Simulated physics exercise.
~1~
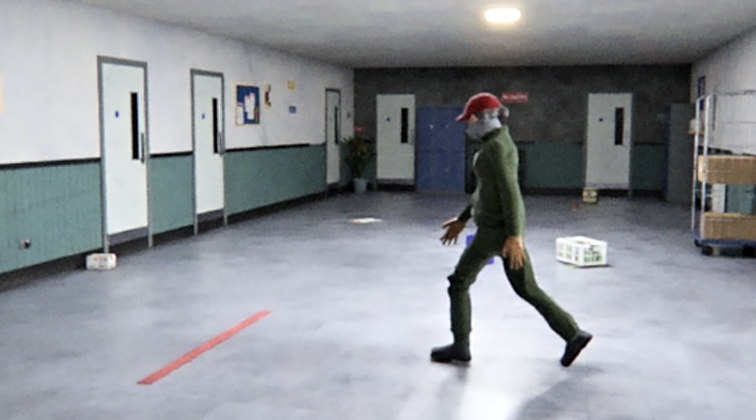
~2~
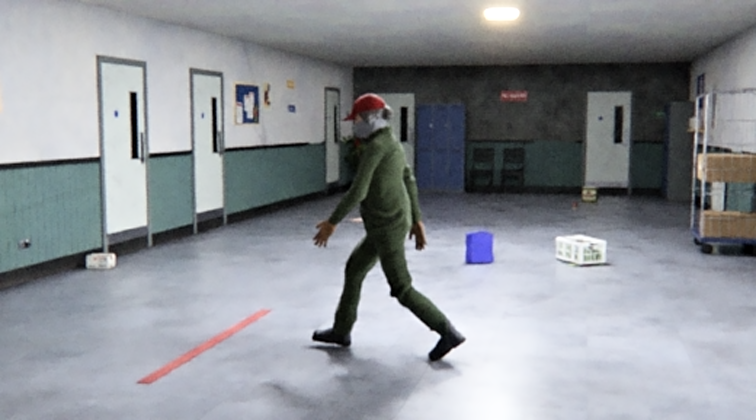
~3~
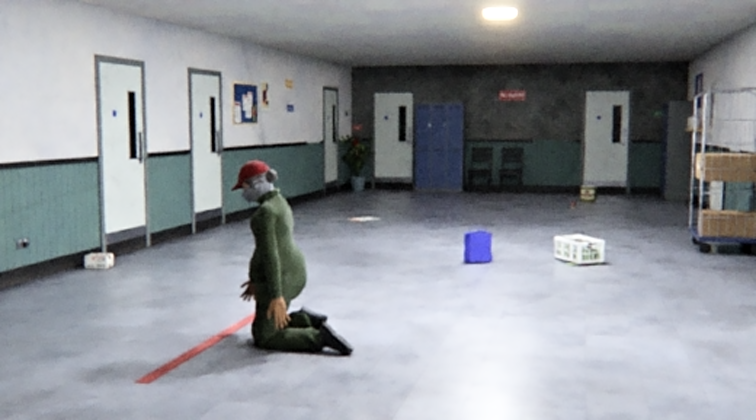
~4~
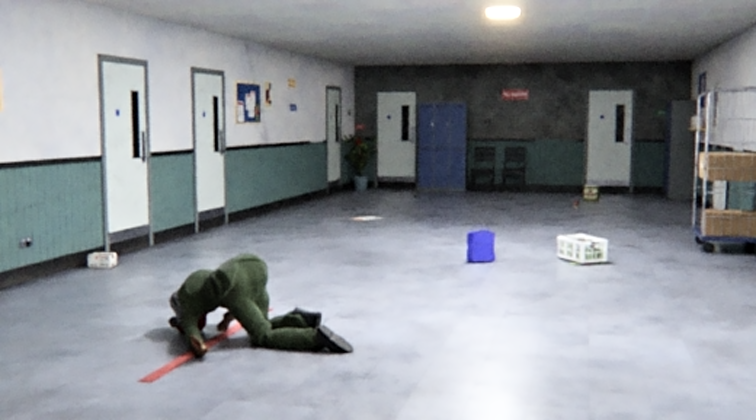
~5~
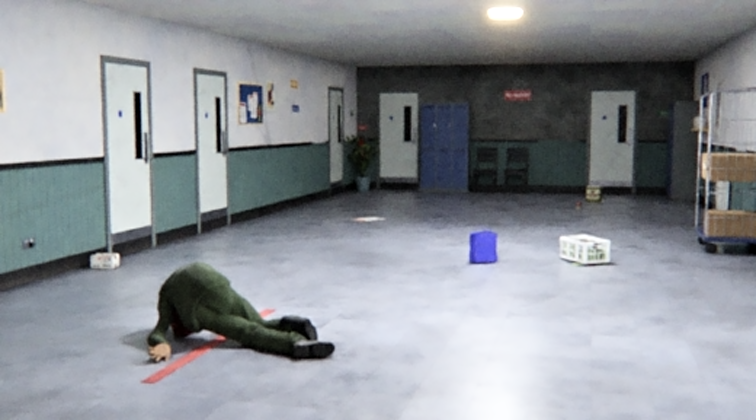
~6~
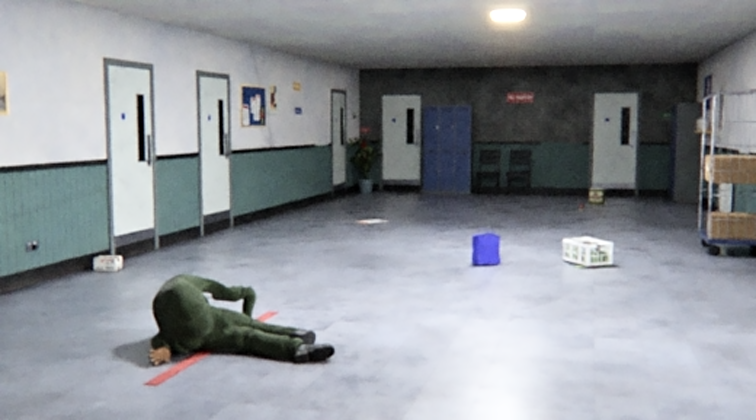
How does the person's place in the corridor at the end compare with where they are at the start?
At the start the person is upright and walking to the right of the red strip, in the right half of the view. By the end they are down on the floor farther left, slumped across the strip.
